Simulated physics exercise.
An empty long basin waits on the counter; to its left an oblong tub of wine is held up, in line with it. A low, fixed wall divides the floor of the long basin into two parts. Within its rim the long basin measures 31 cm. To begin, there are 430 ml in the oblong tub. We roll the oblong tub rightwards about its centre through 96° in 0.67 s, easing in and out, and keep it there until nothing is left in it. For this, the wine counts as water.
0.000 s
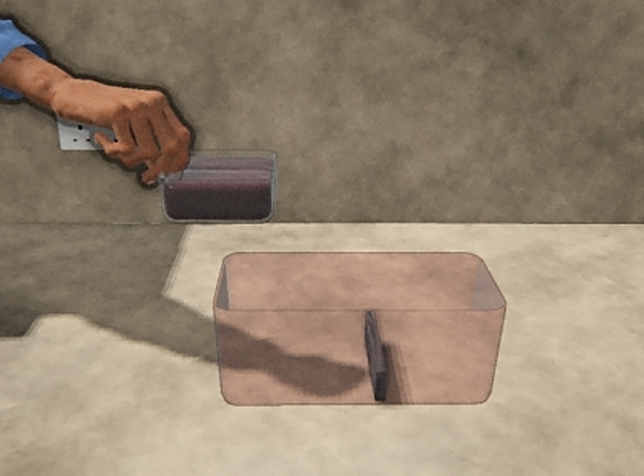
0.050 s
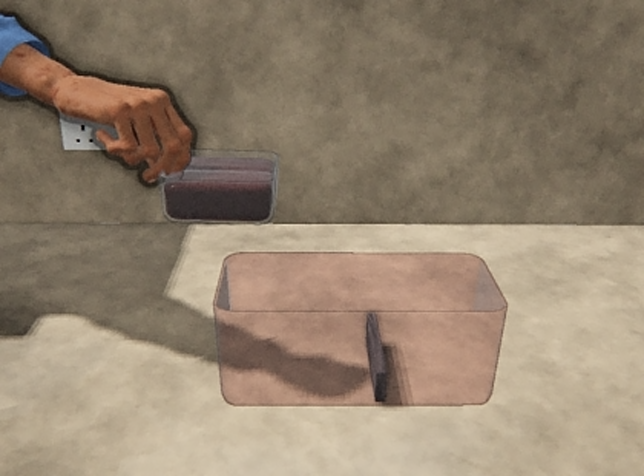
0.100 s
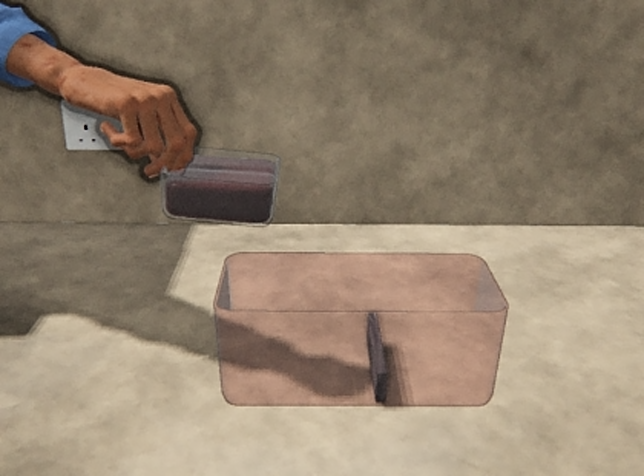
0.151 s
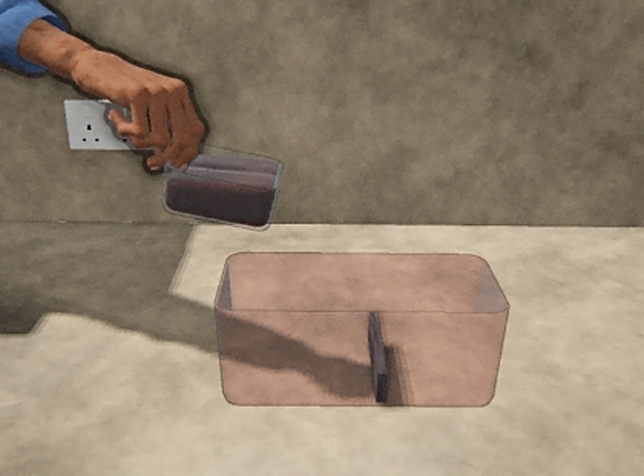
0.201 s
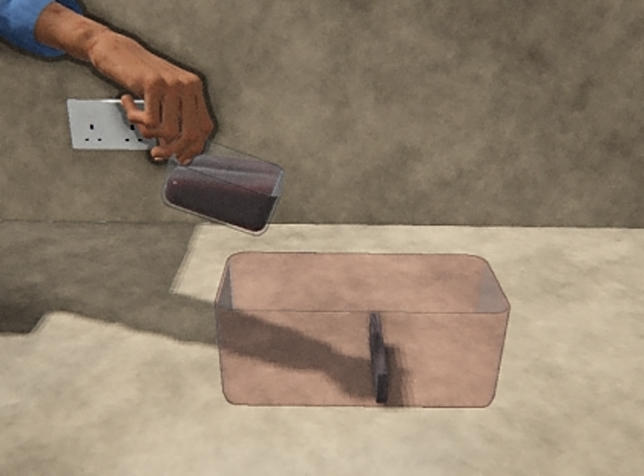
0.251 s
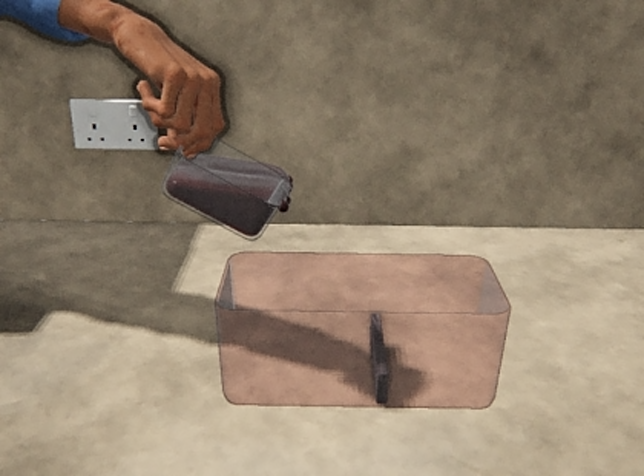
On a pale counter, an empty long basin with a low dark divider stands below a hand holding an oblong tub of dark red liquid; the tub gradually tilts rightwards until some liquid passes over its right rim.
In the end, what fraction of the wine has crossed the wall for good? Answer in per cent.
In the end about 4 per cent has crossed for good.
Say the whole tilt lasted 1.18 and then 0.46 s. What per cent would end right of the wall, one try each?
I'd say 5 percent on the first go, 5 percent on the next.
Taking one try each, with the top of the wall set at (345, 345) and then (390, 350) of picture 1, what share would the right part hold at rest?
In order, 15 and 15 per cent.
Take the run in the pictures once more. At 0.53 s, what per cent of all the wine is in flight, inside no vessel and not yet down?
Close to 36 per cent, I'd say.
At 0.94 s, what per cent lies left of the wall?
Roughly 92 percent.
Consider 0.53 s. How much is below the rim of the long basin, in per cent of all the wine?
About 50 per cent.
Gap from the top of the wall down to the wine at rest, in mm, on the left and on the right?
22 mm left, 40 mm right.
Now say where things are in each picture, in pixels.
It leans 0°; its right rim is at (275, 167); the wine meets the walls at (170, 170) and (274, 170); the long basin's rim runs from (220, 281) to (492, 281); the wall's top is at (375, 341), in the first frame.
It leans 1°; its right rim is at (276, 168); the wine meets the walls at (171, 170) and (275, 171), in the second frame.
It leans 5°; its right rim is at (278, 171); the wine meets the walls at (172, 168) and (276, 173), in the third frame.
It leans 12°; its right rim is at (280, 177); the wine meets the walls at (175, 167) and (279, 174), in the fourth frame.
It leans 20°; its right rim is at (281, 185); the wine meets the walls at (176, 166) and (279, 178); 3 per cent is over the edge, in the fifth frame.
It leans 30°; its right rim is at (281, 194); the wine meets the walls at (174, 165) and (272, 180); 9 per cent is over the edge, in the sixth frame.
Then, 0.53 s in, the tilt is 86° and 14 per cent is still to pour, 50 is left of the wall and 0 right of it.
Then, 0.73 s in, the tilt is 96° and 4 per cent is still to pour, 89 is left of the wall and 3 right of it.
Then, 0.94 s in, the tilt is 96° and 1 per cent is still to pour, 93 is left of the wall and 4 right of it.
Then, 1.17 s in, the tilt is 96° and 0 per cent is still to pour, 95 is left of the wall and 4 right of it.
Finally, 95 per cent lies left of the wall, 4 right of it and 1 outside.
